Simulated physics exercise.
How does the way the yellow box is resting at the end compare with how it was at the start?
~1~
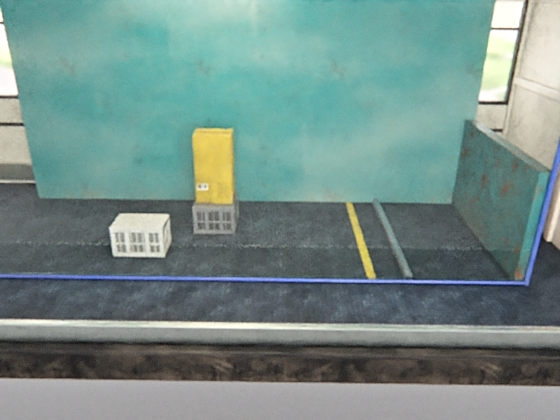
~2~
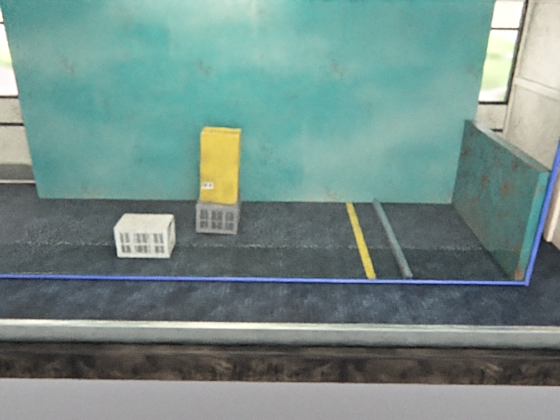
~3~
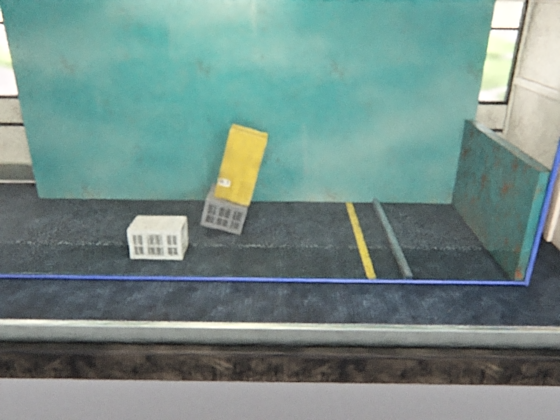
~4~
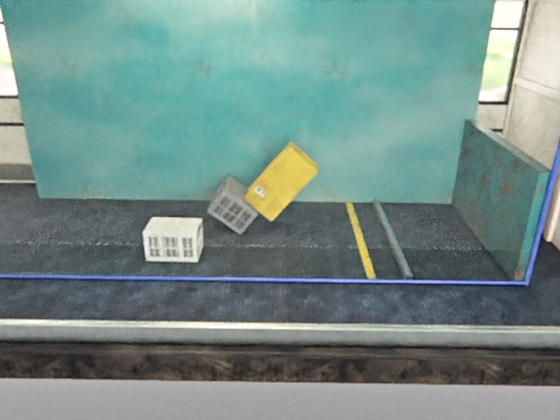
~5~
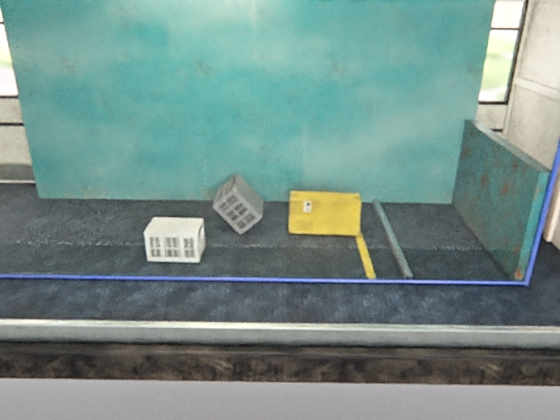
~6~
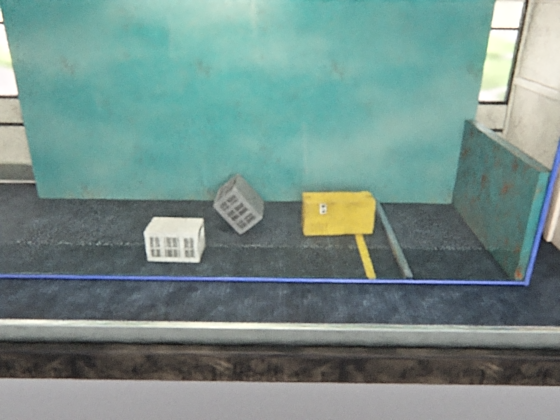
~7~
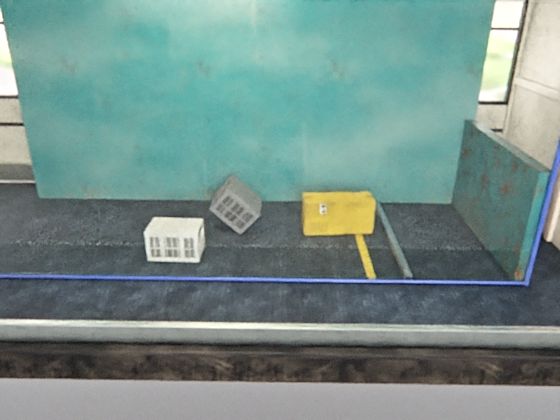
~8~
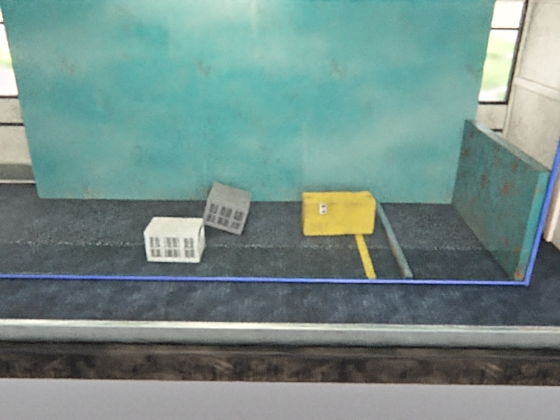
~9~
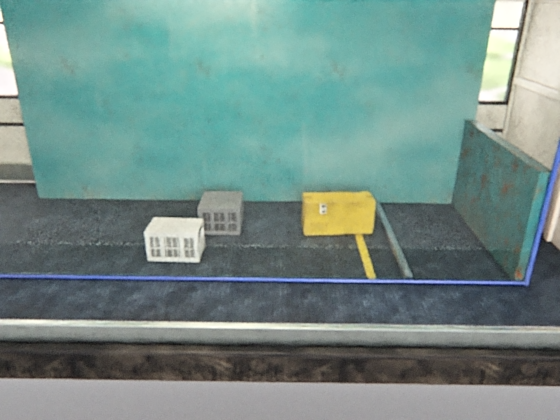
At the start the yellow box stands upright on top of the grey crate, and by the end it is lying on its side on the floor to the right.
